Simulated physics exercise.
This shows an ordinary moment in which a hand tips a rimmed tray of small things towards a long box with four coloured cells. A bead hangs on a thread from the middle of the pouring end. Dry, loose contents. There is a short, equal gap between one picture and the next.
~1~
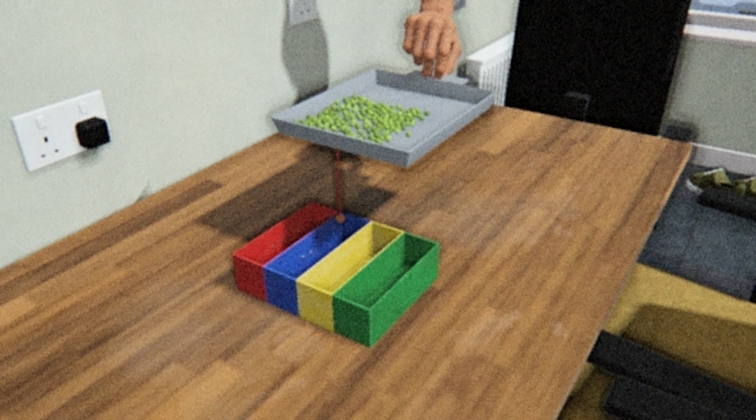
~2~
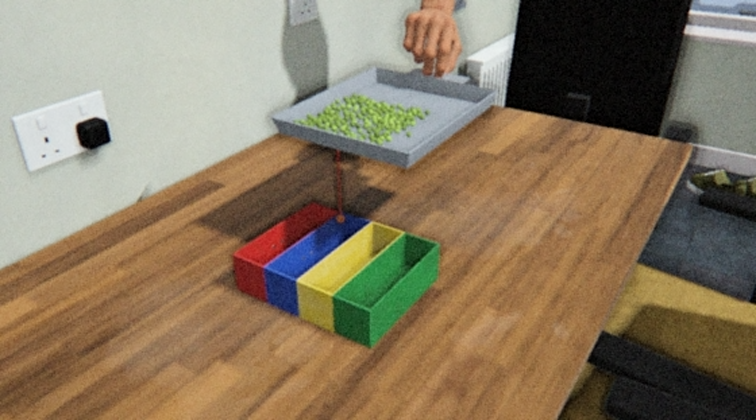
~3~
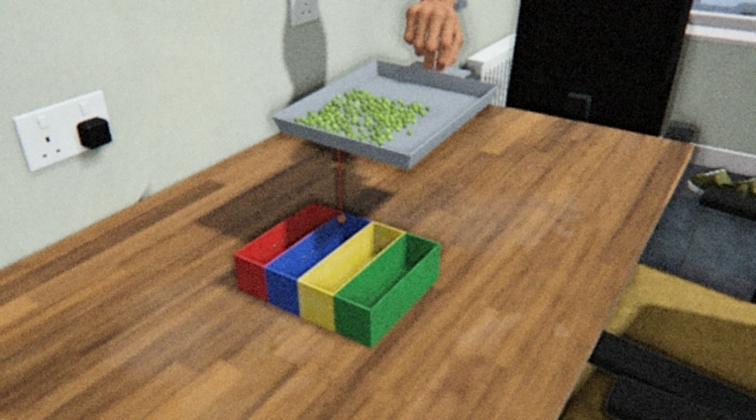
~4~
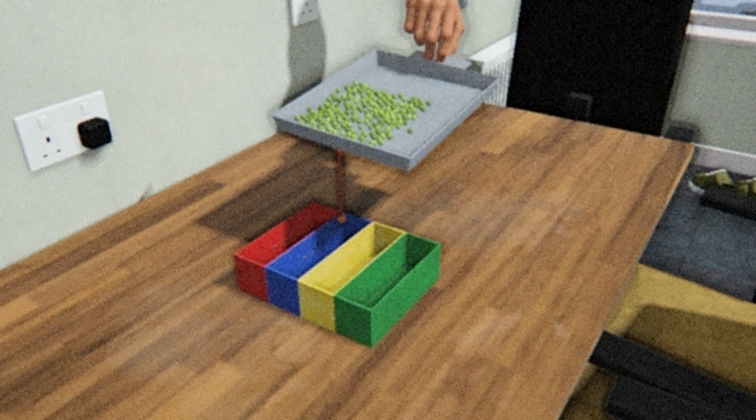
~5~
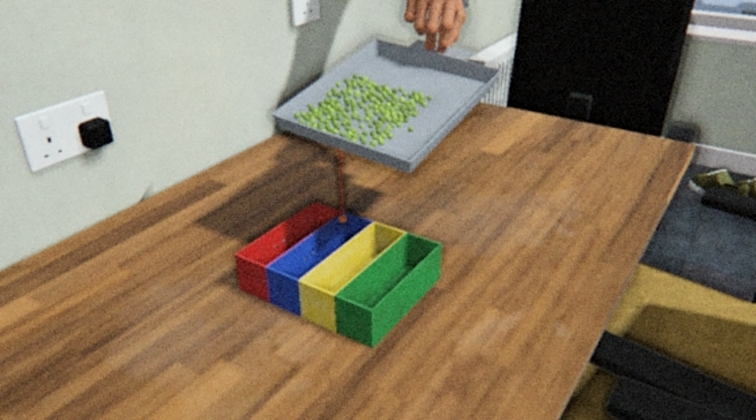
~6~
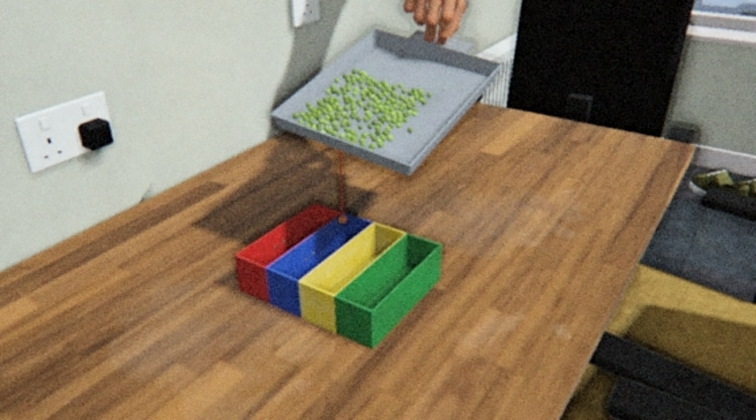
A hand grips the far edge of a grey rimmed tray of green peas above a wooden table against a pale wall with a socket, seen from above at an angle. Below stands a long box with red, blue, yellow and green cells from left to right, a small bead hanging over it. The hand slowly tilts the tray, its near right corner lowest, and some peas begin shifting slightly, while the camera stays practically still.
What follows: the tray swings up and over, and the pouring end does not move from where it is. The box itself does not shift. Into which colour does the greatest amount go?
The greatest amount goes into green.
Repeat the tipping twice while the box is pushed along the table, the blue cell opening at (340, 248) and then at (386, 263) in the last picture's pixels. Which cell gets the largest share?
Position one: Yellow. Position two: The cell in blue.
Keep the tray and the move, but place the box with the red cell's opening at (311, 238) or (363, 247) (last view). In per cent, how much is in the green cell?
It comes to roughly 30 per cent in one try and roughly 0 per cent in the next.
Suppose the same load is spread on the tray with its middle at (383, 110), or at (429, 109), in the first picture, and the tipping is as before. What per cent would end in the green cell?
Estimate: 80 % first, 80 % second.
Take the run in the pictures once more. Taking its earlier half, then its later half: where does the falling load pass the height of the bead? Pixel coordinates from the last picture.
The first part passes (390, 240); everything after passes (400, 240).
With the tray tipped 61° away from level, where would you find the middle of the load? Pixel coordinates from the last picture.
Somewhere about pixel (362, 136).
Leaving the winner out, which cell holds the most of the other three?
The answer is the cell in yellow.
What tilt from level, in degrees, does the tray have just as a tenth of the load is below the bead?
Around 85° at that moment.
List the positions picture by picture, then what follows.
In the first picture, corners of the pouring end at (278, 116) and (407, 149), level; middle of the load at (365, 120), dried peas; bead on its thread at (340, 218); red cell at (250, 274); blue cell at (282, 288); yellow cell at (315, 302); green cell at (351, 317).
In the second picture, corners of the pouring end at (278, 116) and (407, 150), level; middle of the load at (366, 120).
In the third picture, corners of the pouring end at (279, 115) and (408, 151), tipped barely, lowest at the right corner; middle of the load at (366, 117).
In the fourth picture, corners of the pouring end at (279, 114) and (408, 154), tipped a little, lowest at the right corner; middle of the load at (367, 113).
In the fifth picture, corners of the pouring end at (279, 113) and (409, 157), tipped a little, lowest at the right corner; middle of the load at (367, 110).
In the sixth picture, corners of the pouring end at (278, 113) and (409, 160), tipped clearly, lowest at the right corner; middle of the load at (366, 109), about a quarter on the move; red cell at (252, 276); blue cell at (284, 289); yellow cell at (318, 303); green cell at (354, 319).
Soon, tray tipped steeply; nearly all on the tray; a stray few in the green cell.
A while on, tray tipped past a quarter turn; a small part on the tray; about half in the green cell; about a quarter in the yellow cell; a small part in the blue cell; a small part falling or outside the box.
Towards the end, tray tipped past a quarter turn; about two thirds in the green cell; about a quarter in the yellow cell; a small part in the blue cell; a stray few falling or outside the box.
Finally, tray tipped past a quarter turn; about two thirds in the green cell; about a quarter in the yellow cell; a small part in the blue cell; none in the red cell; a stray few outside the box.
